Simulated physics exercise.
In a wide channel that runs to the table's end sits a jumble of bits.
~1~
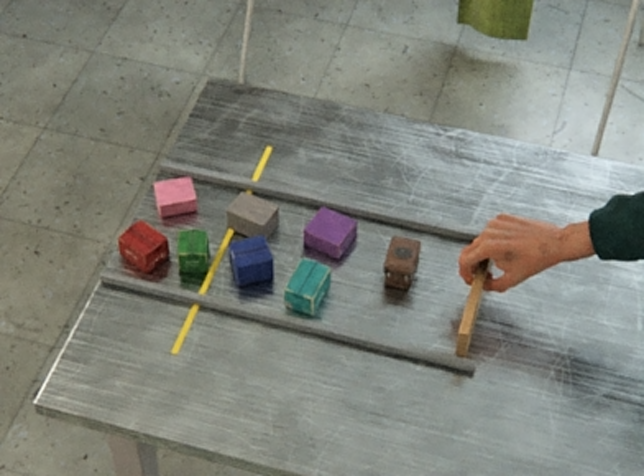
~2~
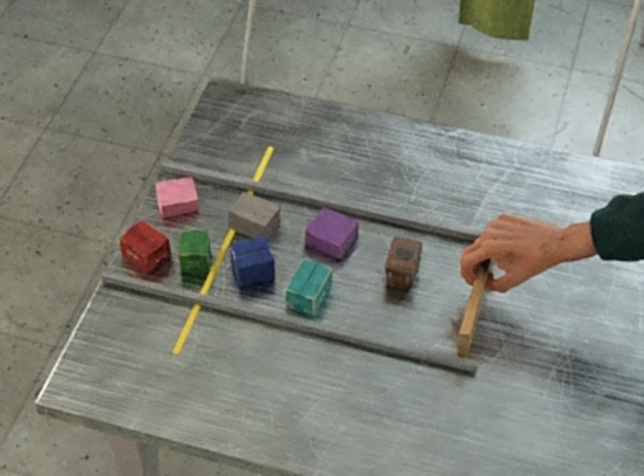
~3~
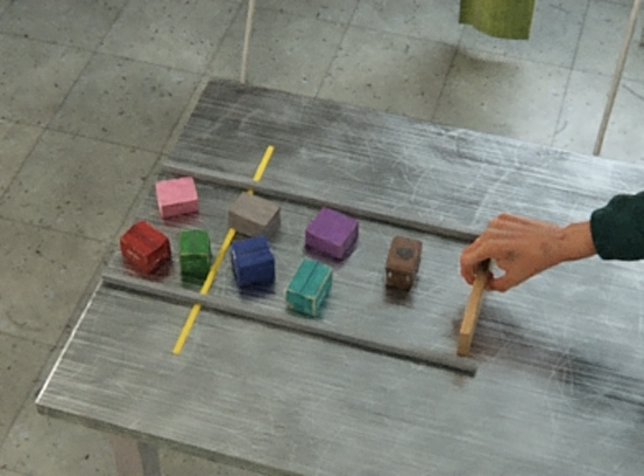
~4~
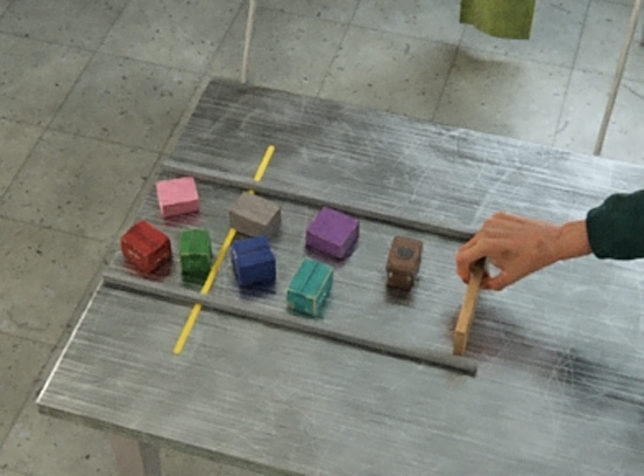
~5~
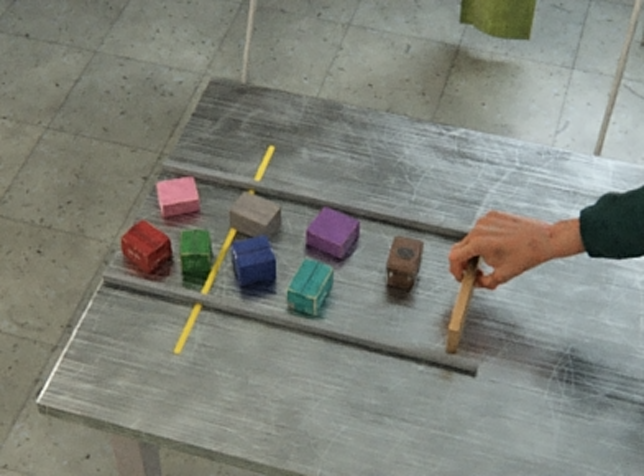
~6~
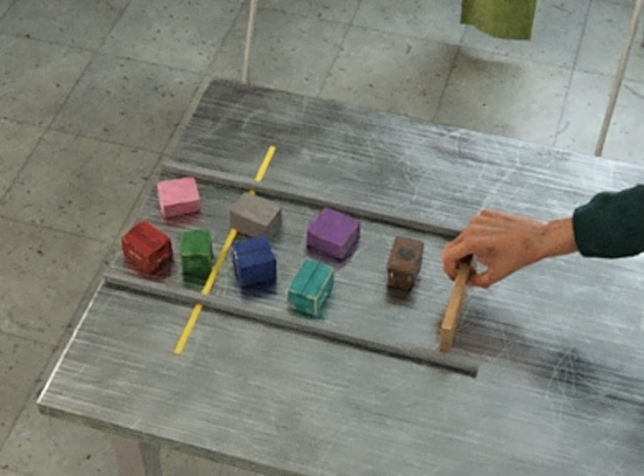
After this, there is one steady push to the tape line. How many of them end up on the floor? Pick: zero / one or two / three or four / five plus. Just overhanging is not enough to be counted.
That comes to one or two.
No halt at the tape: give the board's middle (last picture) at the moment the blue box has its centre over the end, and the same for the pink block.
I reckon its middle sits around (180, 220) and then around (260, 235).
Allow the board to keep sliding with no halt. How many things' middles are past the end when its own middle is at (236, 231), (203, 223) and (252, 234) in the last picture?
Per position: 2 / 4 / 1.
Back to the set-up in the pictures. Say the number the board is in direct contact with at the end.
At rest, 2 are in contact.
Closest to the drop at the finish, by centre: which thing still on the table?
Result: Grey block.
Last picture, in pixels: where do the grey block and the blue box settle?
First (148, 203), then (176, 236).
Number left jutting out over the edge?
The count is 1.
Early on, none off yet; red box at rest near (147, 247); pink block at rest near (179, 197); green box at rest near (196, 251).
A while later, none off yet; red box travelled a little near (136, 243); pink block travelled about its own width near (151, 189); green box travelled about its own width near (175, 239).
Finally, the number that fall off is one or two; lost, pink block and red box.
